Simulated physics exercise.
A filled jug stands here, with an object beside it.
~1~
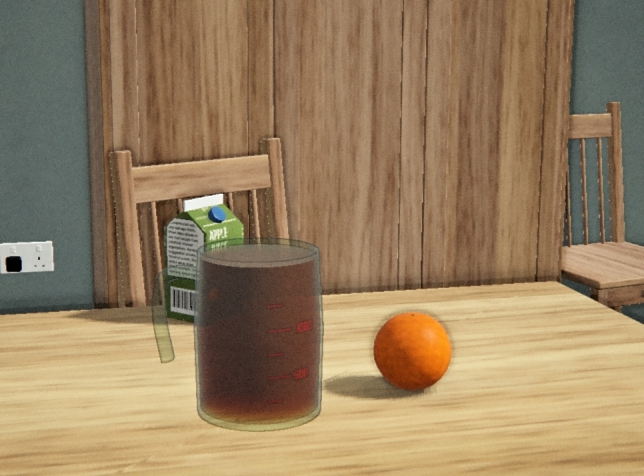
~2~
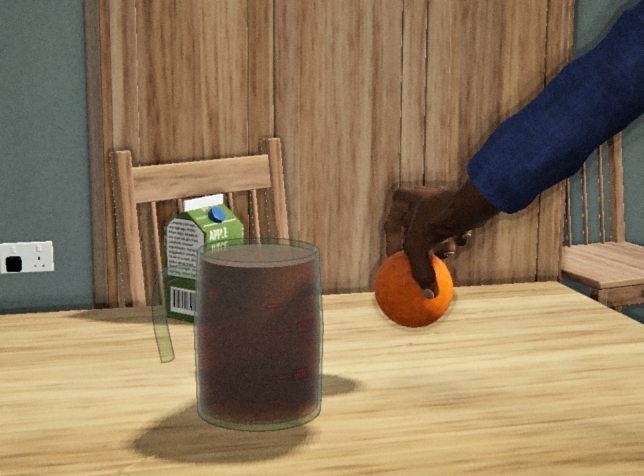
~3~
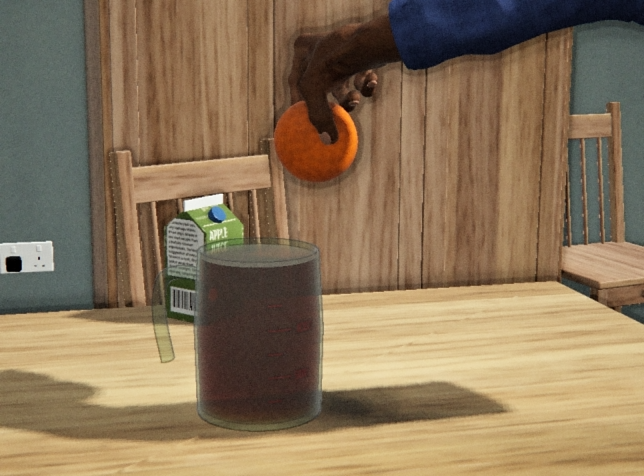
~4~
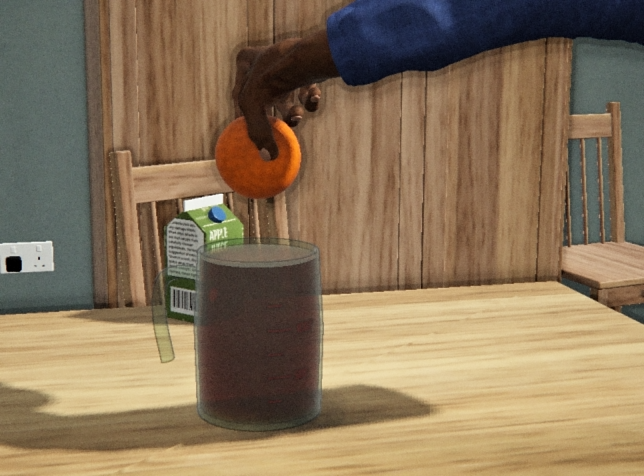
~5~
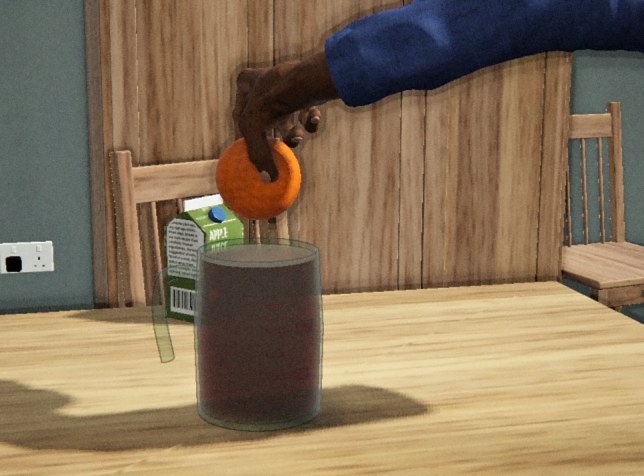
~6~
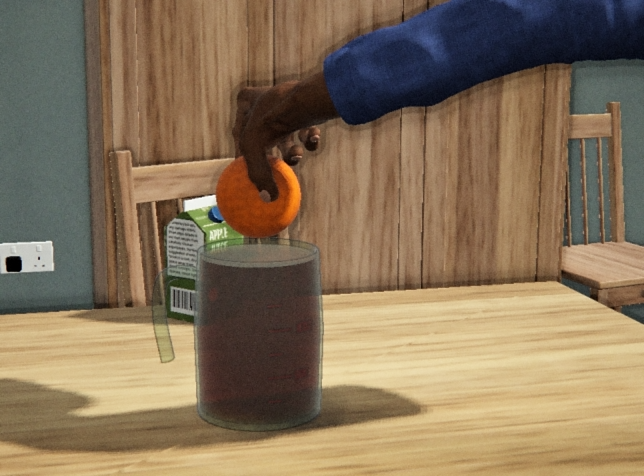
On a wooden table, a nearly full jug of dark liquid stands beside an orange, with a green carton behind it. A hand in a blue sleeve reaches in from the right, picks up the orange, lifts it left over the jug, then lowers it to just above the liquid's surface.
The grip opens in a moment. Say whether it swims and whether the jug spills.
Iced tea: Afloat; jug: Spill.
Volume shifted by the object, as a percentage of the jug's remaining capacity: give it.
360 %.
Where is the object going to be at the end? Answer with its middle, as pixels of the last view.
Roughly at (259, 272).
Soon after, the orange enters the iced tea; the jug is full to the brim; some has gone over the rim.
Later, the orange comes up again; the jug is full to the brim; some has gone over the rim.
In the end, the orange floats; the jug is full to the brim; some has gone over the rim.
